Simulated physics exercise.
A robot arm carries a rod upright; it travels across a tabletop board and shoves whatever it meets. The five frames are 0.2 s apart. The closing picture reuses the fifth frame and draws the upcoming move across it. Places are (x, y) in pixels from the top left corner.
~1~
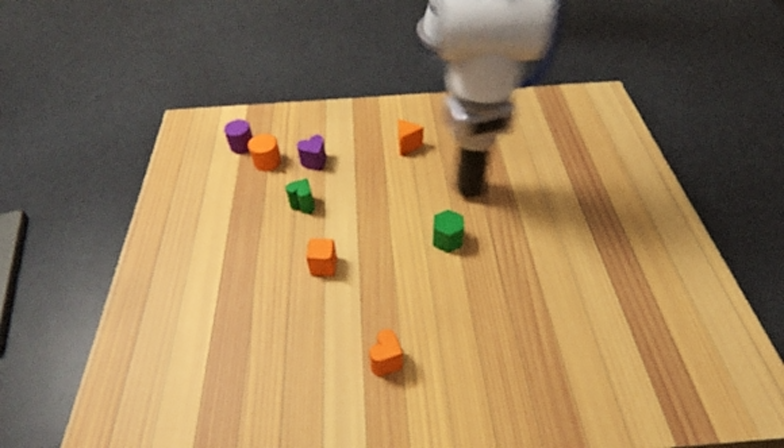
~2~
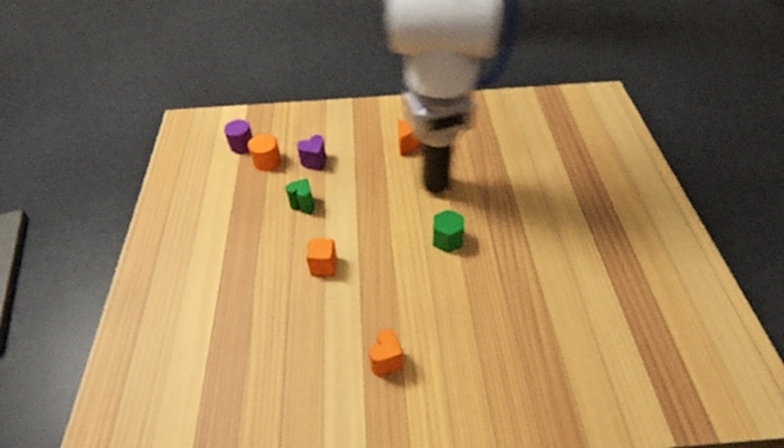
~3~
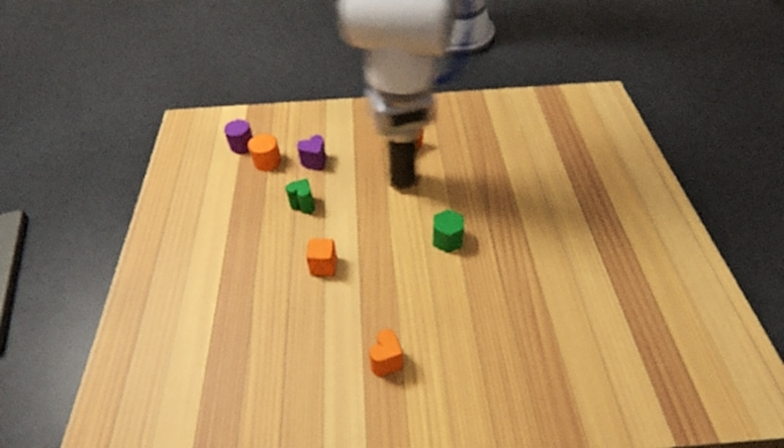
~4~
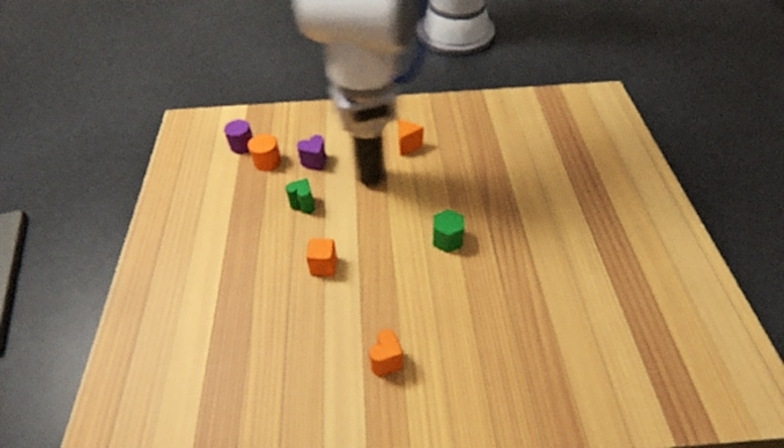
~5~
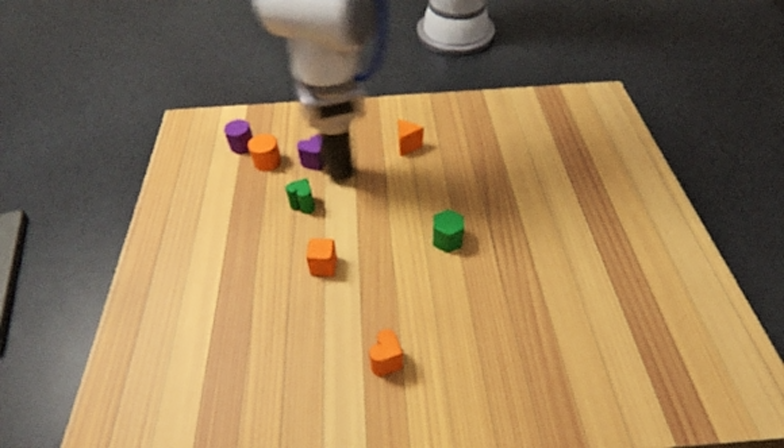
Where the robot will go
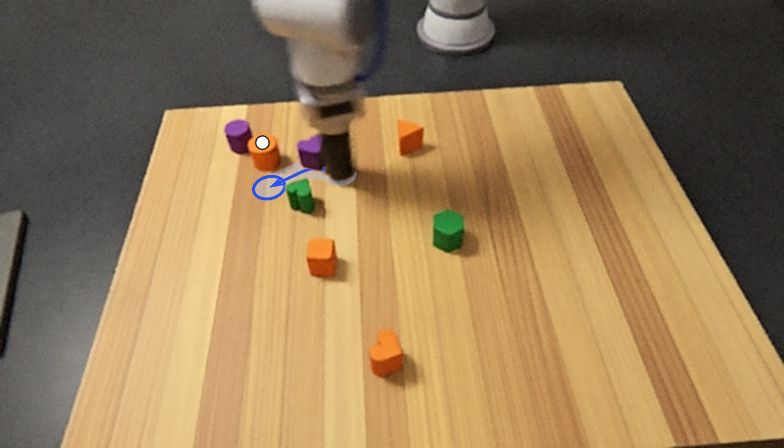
A white robotic arm with a dark rod at its tip starts right of center over a striped wooden board scattered with purple, orange and green blocks. It glides steadily left, passing in front of the orange triangle, and ends close beside the purple heart, while the blocks stay still.
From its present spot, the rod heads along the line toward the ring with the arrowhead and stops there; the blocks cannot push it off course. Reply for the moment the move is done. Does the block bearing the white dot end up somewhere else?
I expect not.
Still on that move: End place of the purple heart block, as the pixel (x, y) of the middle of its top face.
So, by the moment the path ends, you'll find the top centre of the purple heart block at (293, 136).
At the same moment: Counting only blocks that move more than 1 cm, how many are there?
1 block.
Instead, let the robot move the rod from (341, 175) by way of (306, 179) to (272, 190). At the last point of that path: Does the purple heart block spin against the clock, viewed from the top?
No - that is not the case.
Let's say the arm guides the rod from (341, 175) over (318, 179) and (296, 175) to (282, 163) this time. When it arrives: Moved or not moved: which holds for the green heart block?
In the end it has not been moved.
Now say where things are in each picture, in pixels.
Tip of the rod at (470, 186), middles of tops, orange cylinder at (262, 143), purple heart block at (311, 144), in the first picture.
Rod at (436, 182), nothing pushed, in the second picture.
Rod at (403, 178), nothing pushed, in the third picture.
Rod at (371, 174), nothing pushed, in the fourth picture.
Rod at (341, 170), orange cylinder at (262, 143), purple heart block at (311, 144), in the fifth picture.
The line goes from (341, 175) through (318, 168) and (293, 176) to (269, 187); the dot is on the orange cylinder.
The first path, step by step. One third of the way, rod at (316, 164); purple heart block at (298, 137), turned 40° clockwise.
Two thirds of the way, rod at (292, 172); purple heart block at (293, 136), turned 50° clockwise.
At the end, rod at (268, 183); orange cylinder unmoved; purple heart block at (293, 136), turned 50° clockwise.
